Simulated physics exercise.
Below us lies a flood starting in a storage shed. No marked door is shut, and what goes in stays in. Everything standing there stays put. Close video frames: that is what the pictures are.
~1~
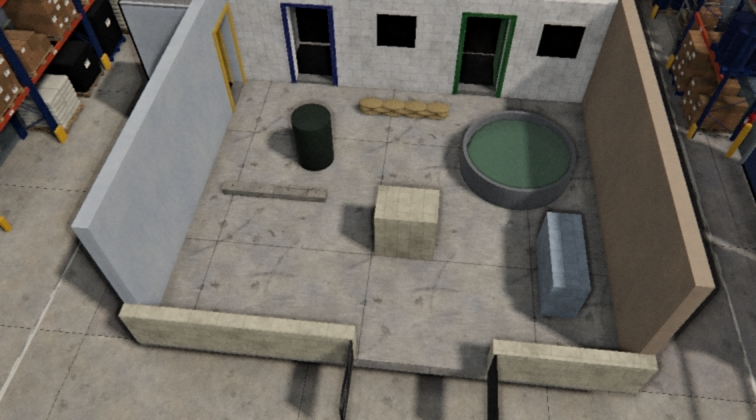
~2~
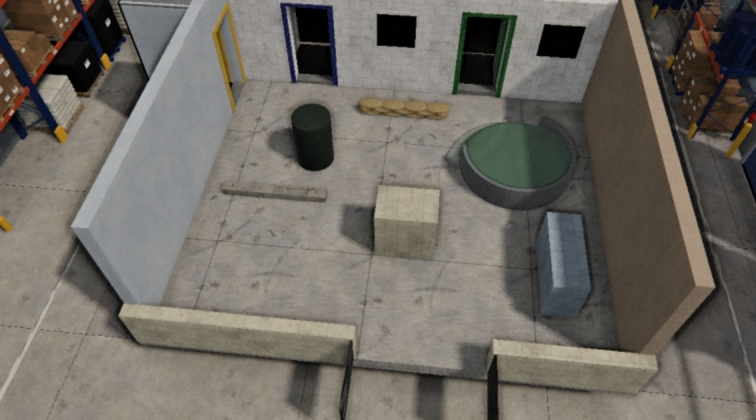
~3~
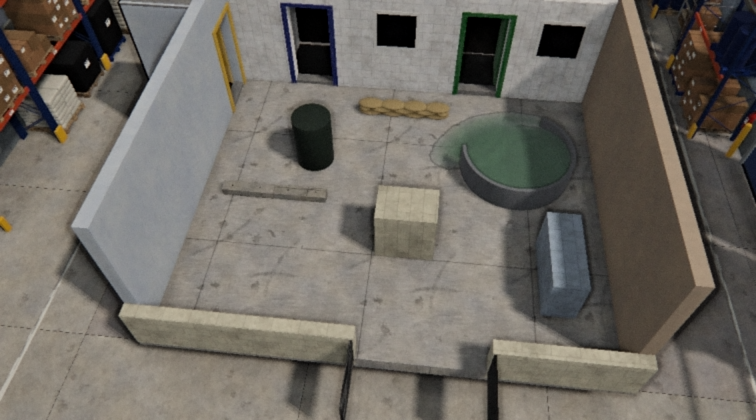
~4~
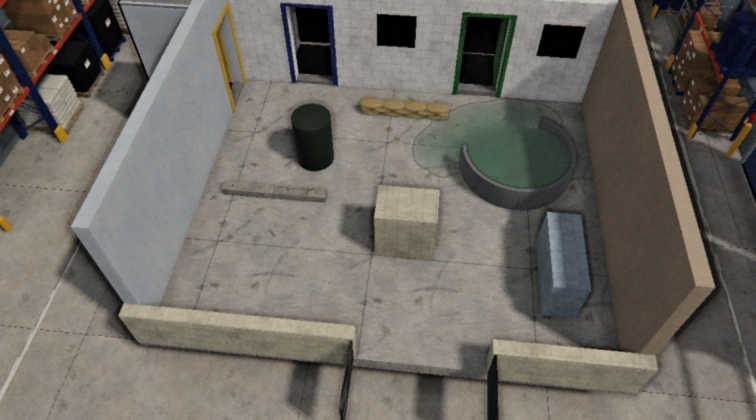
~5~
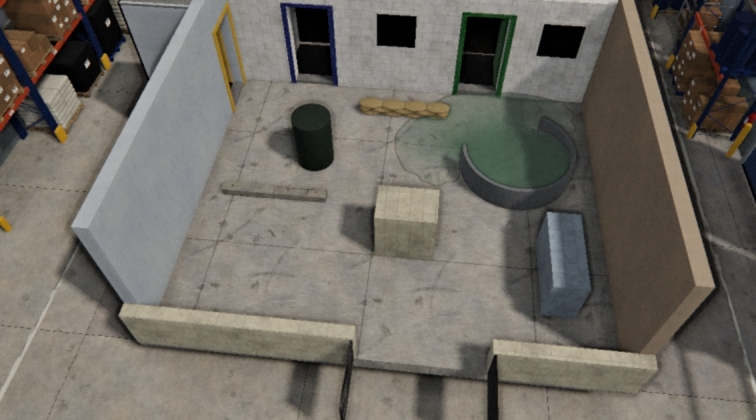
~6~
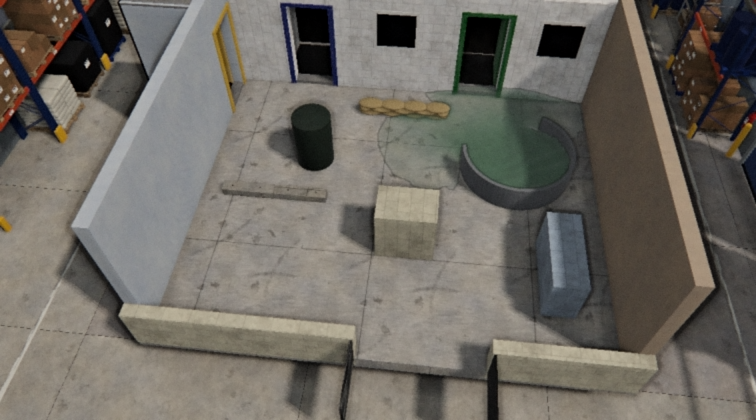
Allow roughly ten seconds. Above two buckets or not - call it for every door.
Green door: Above two buckets; blue door: Not above two buckets; yellow door: Above two buckets.
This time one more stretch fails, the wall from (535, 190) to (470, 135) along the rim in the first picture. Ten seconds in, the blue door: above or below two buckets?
Blue door: Stays within it.
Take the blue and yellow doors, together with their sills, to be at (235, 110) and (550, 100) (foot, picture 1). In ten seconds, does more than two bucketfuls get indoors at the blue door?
Afterwards, the blue one gets past the mark.
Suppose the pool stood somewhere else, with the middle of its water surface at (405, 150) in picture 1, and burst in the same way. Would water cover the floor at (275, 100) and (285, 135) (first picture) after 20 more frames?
Soaked, soaked.
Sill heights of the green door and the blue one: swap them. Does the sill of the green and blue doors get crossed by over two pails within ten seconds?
The green door door admits more, the blue door door admits less.
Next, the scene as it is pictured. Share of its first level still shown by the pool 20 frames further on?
I make it 18 per cent.
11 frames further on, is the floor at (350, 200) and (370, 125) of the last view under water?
Taking them as listed, I'd call them not wet and soaked.
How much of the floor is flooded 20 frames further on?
My guess is around 40 in a hundred.
A moment on, water covers 20 % of the floor; the green door over two buckets in, the blue door not reached, the yellow door not reached.
Next, water covers 25 % of the floor; the green door far over two buckets in, the blue door wet at the sill, nothing in, the yellow door not reached.
Then, water covers 40 % of the floor; the green door far over two buckets in, the blue door wet at the sill, nothing in, the yellow door under two buckets in.
Later, water covers 55 % of the floor; the green door far over two buckets in, the blue door wet at the sill, nothing in, the yellow door far over two buckets in.
In the end, water covers 80 % of the floor; the green door far over two buckets in, the blue door wet at the sill, nothing in, the yellow door far over two buckets in.
